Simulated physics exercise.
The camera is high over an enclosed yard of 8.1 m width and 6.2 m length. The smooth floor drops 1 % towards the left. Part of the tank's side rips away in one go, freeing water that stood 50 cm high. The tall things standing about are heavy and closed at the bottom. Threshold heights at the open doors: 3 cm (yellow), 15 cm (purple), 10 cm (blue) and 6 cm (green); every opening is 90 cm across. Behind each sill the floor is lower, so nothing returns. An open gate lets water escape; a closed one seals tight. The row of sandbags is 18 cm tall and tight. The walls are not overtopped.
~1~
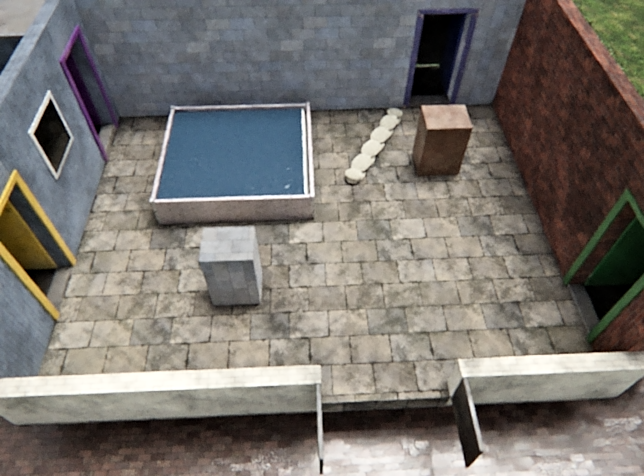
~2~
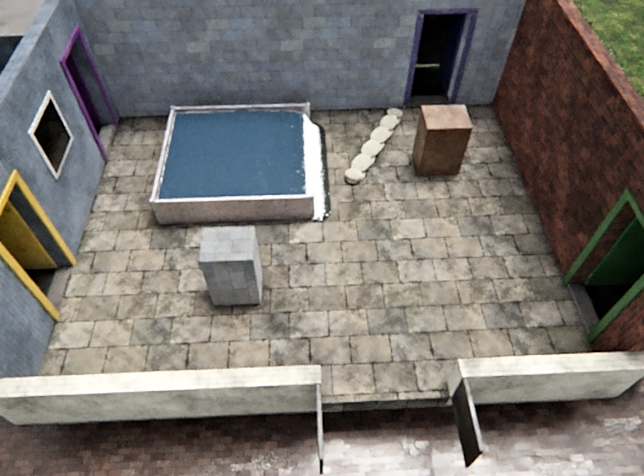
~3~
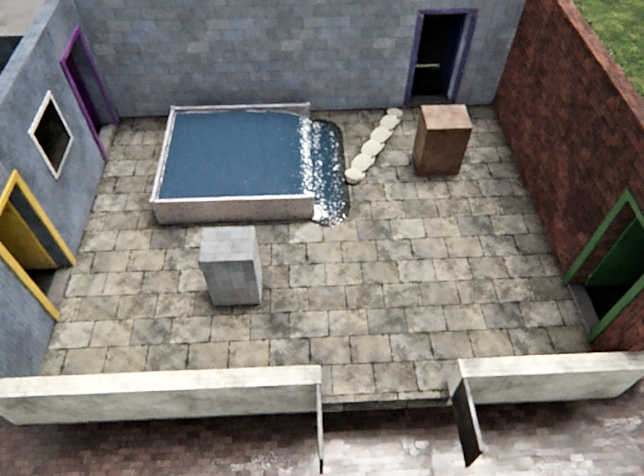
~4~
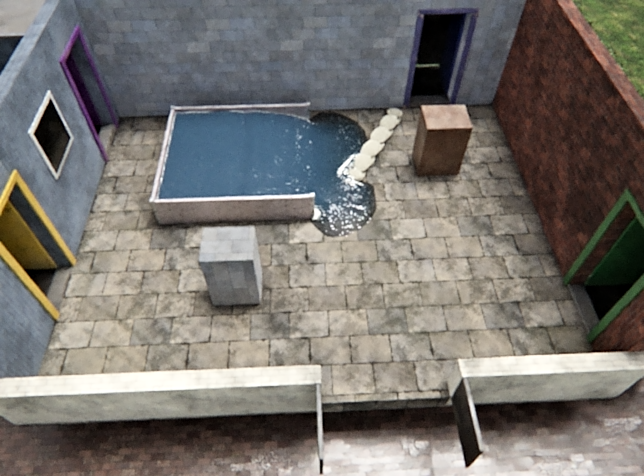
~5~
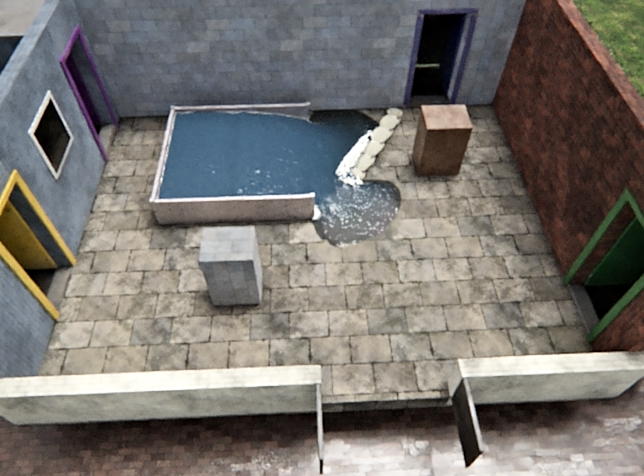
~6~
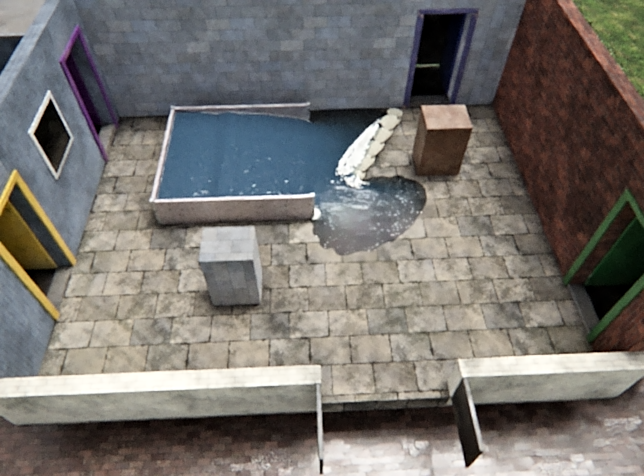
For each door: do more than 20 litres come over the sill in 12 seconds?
The water let in: At the yellow door it goes over the limit; at the purple door it stays under the limit; at the blue door it stays under the limit; at the green door it exceeds the limit.
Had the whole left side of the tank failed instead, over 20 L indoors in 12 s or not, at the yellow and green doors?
Against that limit: Yellow above, green not over.
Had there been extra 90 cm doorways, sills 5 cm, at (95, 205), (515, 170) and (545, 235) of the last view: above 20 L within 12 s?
In that order: Not over, past it, above.
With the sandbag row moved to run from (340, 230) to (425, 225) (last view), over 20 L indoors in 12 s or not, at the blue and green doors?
Against that limit: Blue above, green past it.
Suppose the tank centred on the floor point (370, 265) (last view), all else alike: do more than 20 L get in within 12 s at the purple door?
Then: Purple under.
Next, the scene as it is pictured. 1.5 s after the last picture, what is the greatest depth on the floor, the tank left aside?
Roughly 38 cm.
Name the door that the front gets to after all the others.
Last comes the yellow one.
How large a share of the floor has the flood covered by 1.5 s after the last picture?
Near 40 per cent is wet.
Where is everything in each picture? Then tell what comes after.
In the first frame, the tank at (238, 152) is whole and still, 50 cm deep.
In the second frame, the front is at (322, 217), 1.3 m from the gap at (309, 163); 0.5 m2 of floor is under water; 50 cm left at the back of the tank.
In the third frame, the front is at (332, 222), 1.4 m from the gap at (309, 164); 1.5 m2 of floor is under water; 50 cm left at the back of the tank.
In the fourth frame, the front is at (346, 229), 1.7 m from the gap at (309, 164); 2.8 m2 of floor is under water; 50 cm left at the back of the tank.
In the fifth frame, water pours out at (309, 165) and has run 1.9 m, to (380, 225); typically 8 cm deep outside, 50 cm at the tank's back.
In the sixth frame, water pours out at (309, 165) and has run 2.3 m, to (386, 117); typically 6 cm deep outside, 50 cm at the tank's back.
Then, 0.7 s after the last picture water covers 25 % of the floor and is deepest (42 cm) near (370, 110); yellow door not reached, purple door not reached, blue door 3 cm at the sill, 0 L in, green door not reached.
Then, 1.5 s after the last picture water covers 40 % of the floor and is deepest (38 cm) near (362, 110); yellow door not reached, purple door not reached, blue door 9 cm at the sill, 0 L in, green door not reached.
Then, 2.8 s after the last picture water covers 55 % of the floor and is deepest (28 cm) near (346, 116); yellow door not reached, purple door not reached, blue door 8 cm at the sill, 1 L in, green door 11 cm at the sill, 5 L in.
Then, 6.3 s after the last picture water covers 75 % of the floor and is deepest (15 cm) near (118, 124); yellow door 3 cm at the sill, 0 L in, purple door 10 cm at the sill, 4 L in, blue door 7 cm at the sill, 4 L in, green door 9 cm at the sill, 60 L in.
Then, 11.3 s after the last picture water covers 95 % of the floor and is deepest (11 cm) near (96, 397); yellow door 8 cm at the sill, 38 L in, purple door 6 cm at the sill, 4 L in, blue door 5 cm at the sill, 4 L in, green door 4 cm at the sill, 71 L in.
